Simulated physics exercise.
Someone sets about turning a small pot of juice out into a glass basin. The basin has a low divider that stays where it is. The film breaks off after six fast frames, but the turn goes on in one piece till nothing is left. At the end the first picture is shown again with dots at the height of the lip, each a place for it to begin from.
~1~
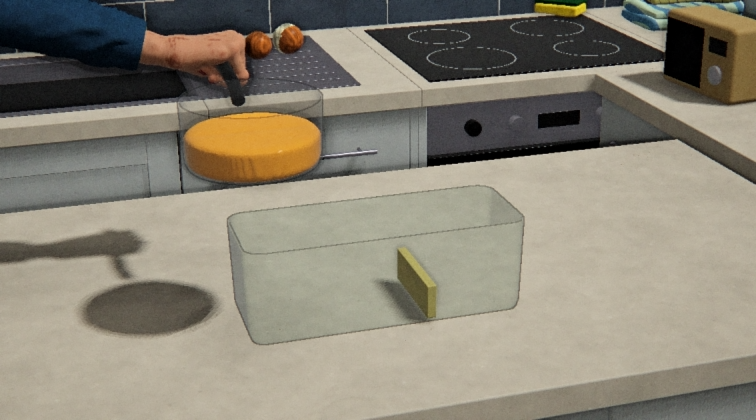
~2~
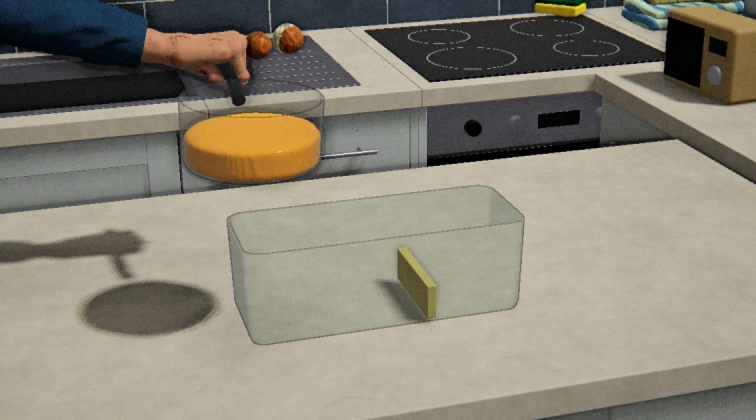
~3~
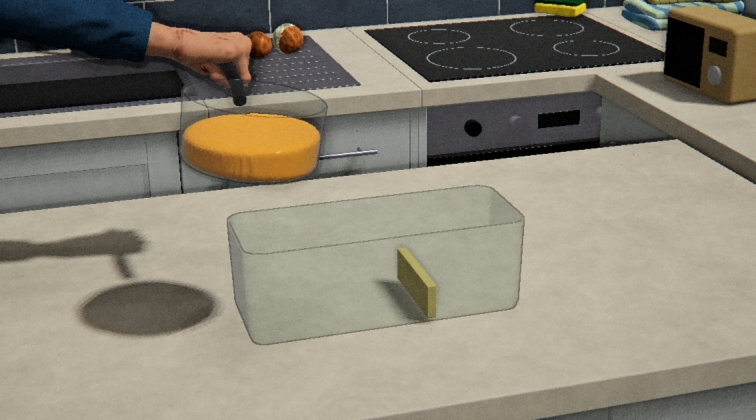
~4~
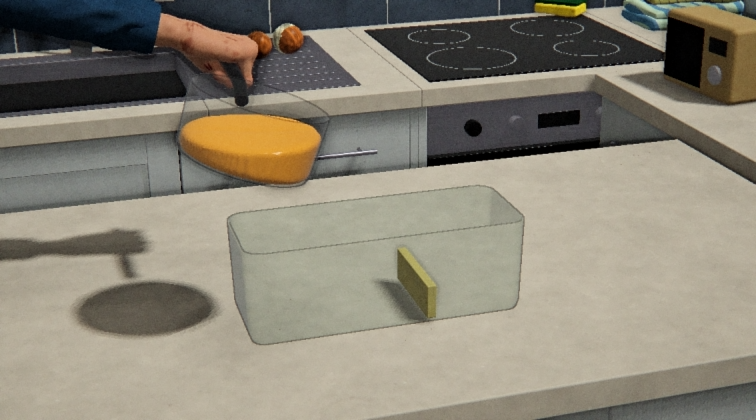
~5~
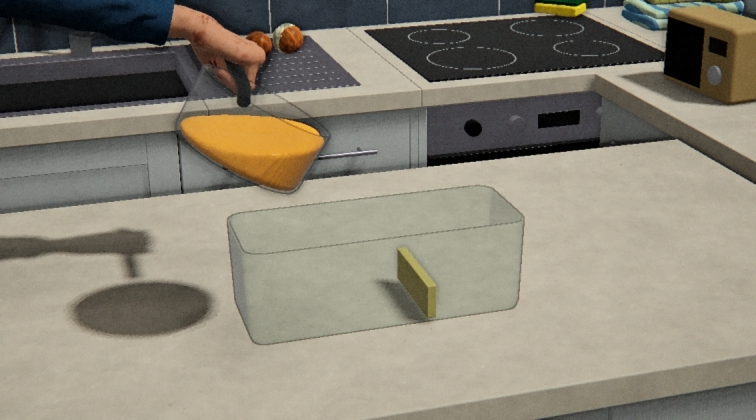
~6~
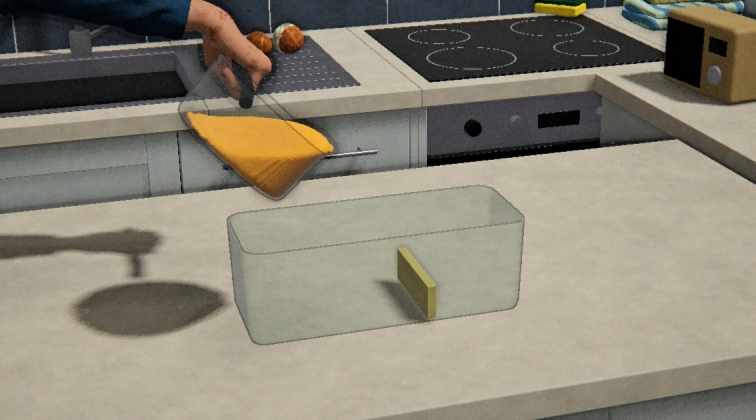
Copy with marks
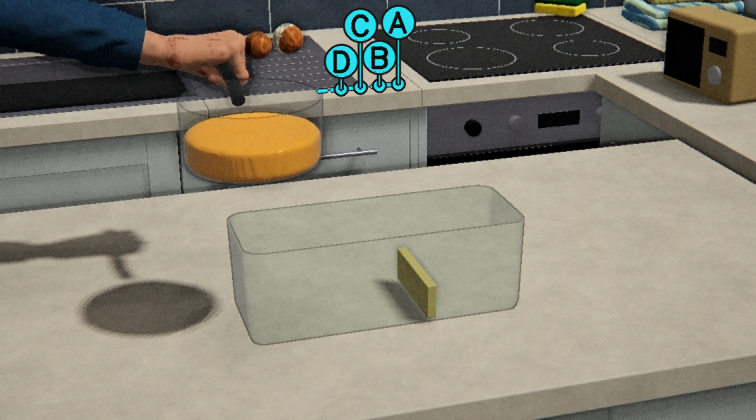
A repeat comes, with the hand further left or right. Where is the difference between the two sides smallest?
Dot A.
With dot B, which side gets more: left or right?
The left side.
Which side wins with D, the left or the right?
More ends on the left.
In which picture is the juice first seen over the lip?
Picture 6.
In cyan, A at (398, 84); B at (379, 85); C at (360, 87); D at (341, 89).
With A, about 54 % ends left of the wall and 44 % right of it.
With B, about 70 % ends left of the wall and 28 % right of it.
With C, about 83 % ends left of the wall and 9 % right of it; 8 % is lost outside.
With D, about 85 % ends left of the wall and 12 % right of it; 3 % is lost outside.
